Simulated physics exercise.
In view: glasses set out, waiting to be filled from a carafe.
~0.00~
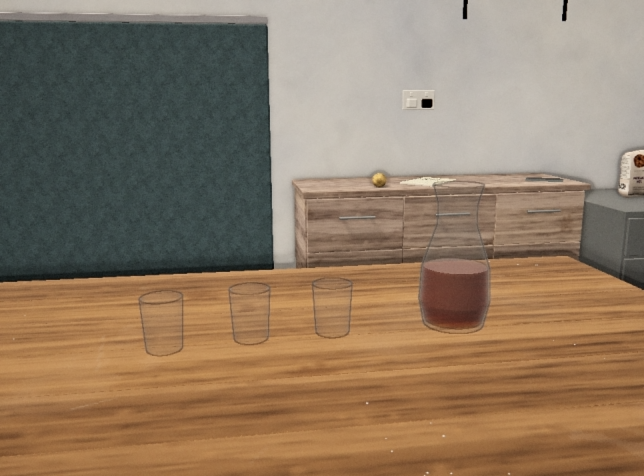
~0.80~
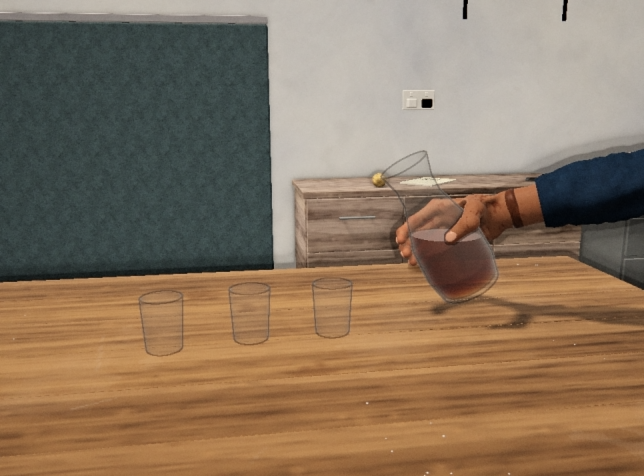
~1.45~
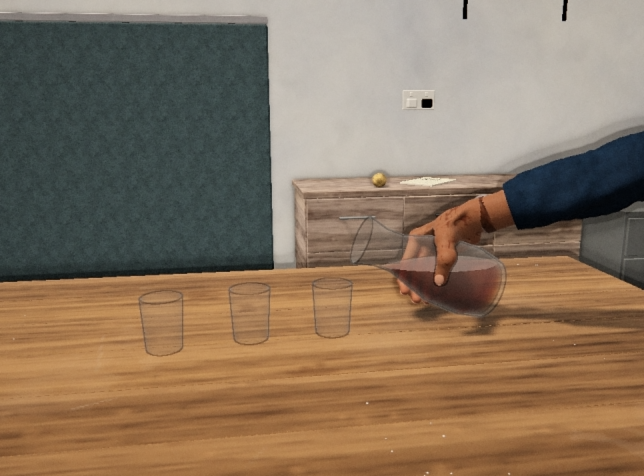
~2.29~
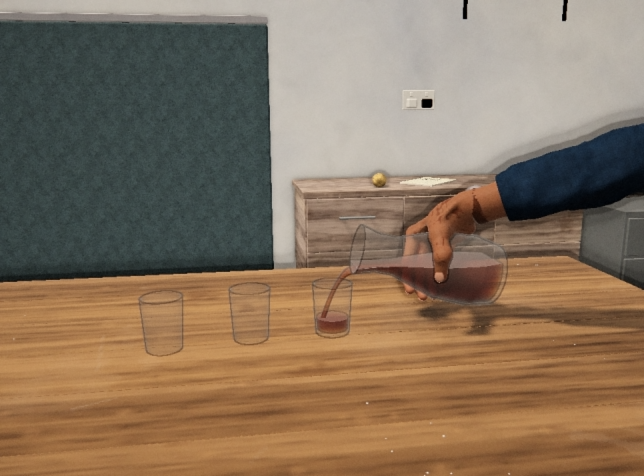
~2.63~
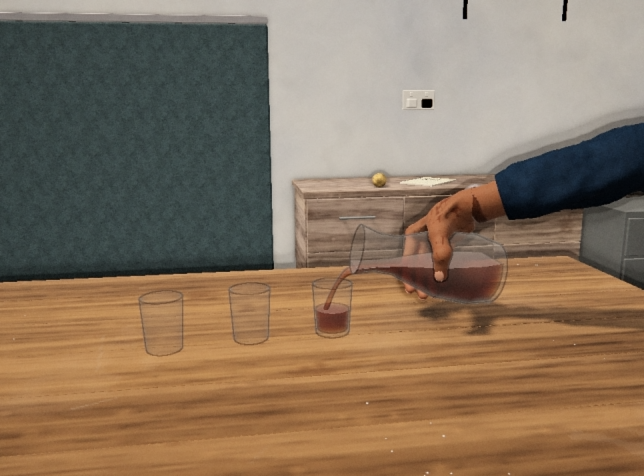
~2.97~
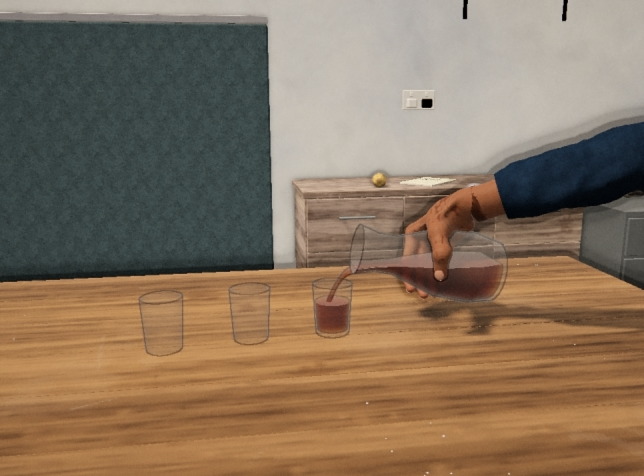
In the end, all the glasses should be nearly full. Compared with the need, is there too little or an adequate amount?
There is an adequate amount.
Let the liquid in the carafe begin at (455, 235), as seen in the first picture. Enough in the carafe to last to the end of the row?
Then it's sufficient.
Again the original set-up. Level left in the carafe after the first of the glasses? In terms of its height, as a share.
Around 30 per cent of its height.
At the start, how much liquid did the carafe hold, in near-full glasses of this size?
Tally: Around 5.0.
Around 3.4 s, the first is about three quarters full.
Around 7.2 s, the first is done and the carafe has about three quarters of its load.
Around 14.7 s, all three are full and about half of the tea is over.
